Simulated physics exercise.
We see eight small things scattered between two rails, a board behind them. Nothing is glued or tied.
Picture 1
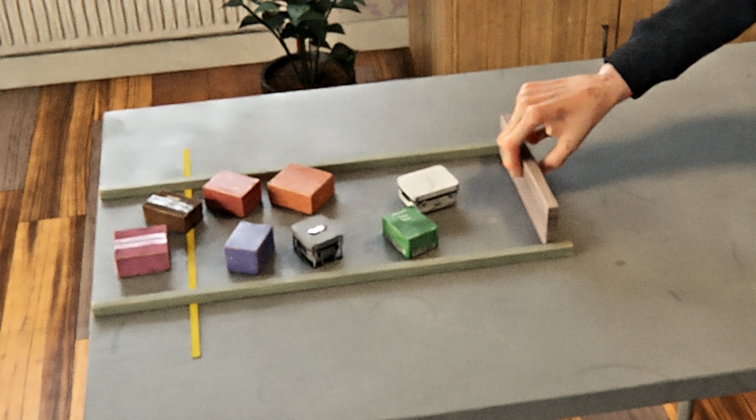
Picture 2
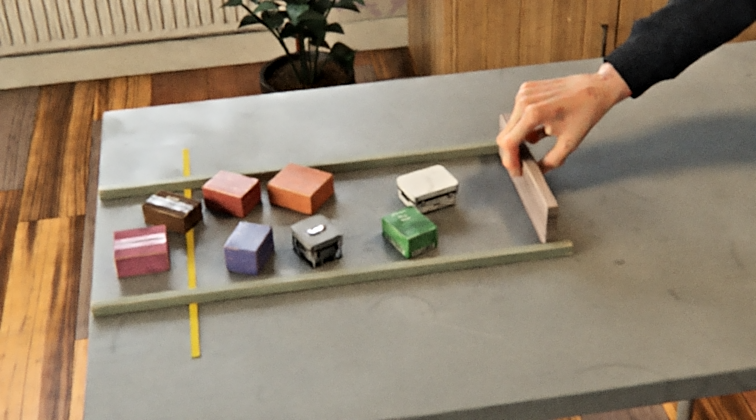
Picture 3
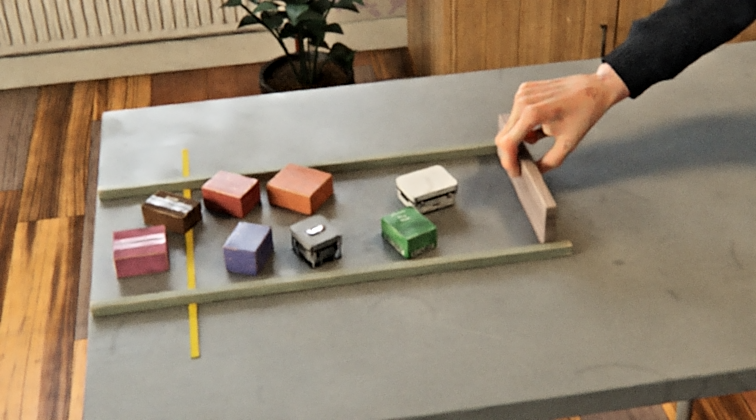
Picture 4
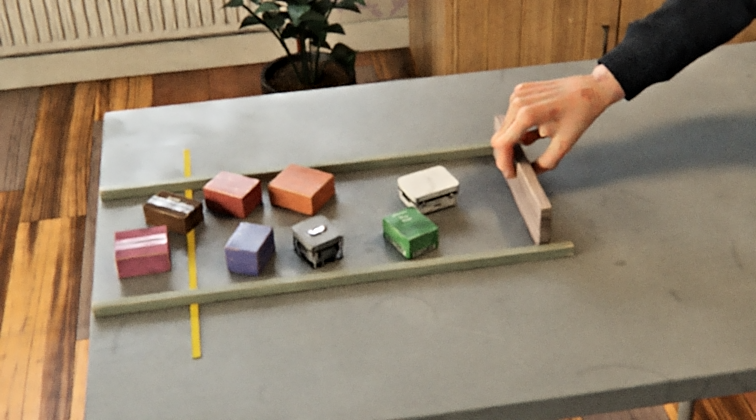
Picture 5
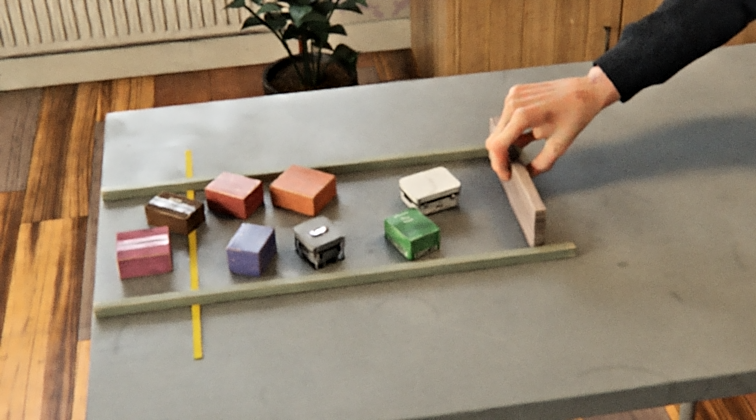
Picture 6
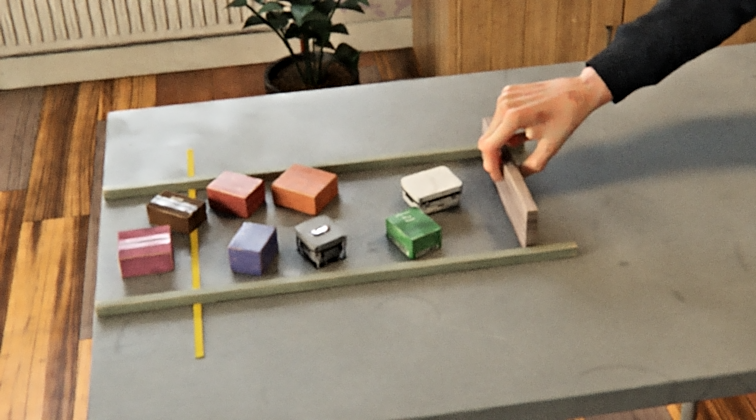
The clip shows eight small objects, including pink, red, orange, blue and green blocks, between two rails on a gray table, while a hand slides a board slightly left at the right side and the objects stay essentially still.
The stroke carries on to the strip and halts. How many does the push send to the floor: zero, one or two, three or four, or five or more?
Outcome: The number that fall off is one or two.
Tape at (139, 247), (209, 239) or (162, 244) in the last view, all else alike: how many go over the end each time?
In that order 6, 2 and 5.
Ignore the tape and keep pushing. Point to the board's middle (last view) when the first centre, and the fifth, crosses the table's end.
About (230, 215), then (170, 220).
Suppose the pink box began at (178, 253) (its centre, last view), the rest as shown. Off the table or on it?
It goes over.
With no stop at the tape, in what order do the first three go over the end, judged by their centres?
The order is the pink box, then the red block, then the blue block.
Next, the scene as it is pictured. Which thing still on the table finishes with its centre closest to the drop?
It is the blue block.
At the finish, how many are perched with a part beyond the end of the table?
The number is 3.
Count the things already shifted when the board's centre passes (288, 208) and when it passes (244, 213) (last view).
First 7, then 8.
Early on, none off yet; pink box at rest near (146, 251); brown box at rest near (177, 212); red block at rest near (236, 194).
A while later, none off yet; pink box at rest near (146, 251); brown box moving near (174, 214); red block travelled about its own width near (195, 193).
Further along, none off yet; pink box travelled about its own width near (108, 254); brown box travelled a little near (160, 226); red block travelled well along near (114, 202).
Finally, the number that fall off is one or two; lost, red block and pink box.
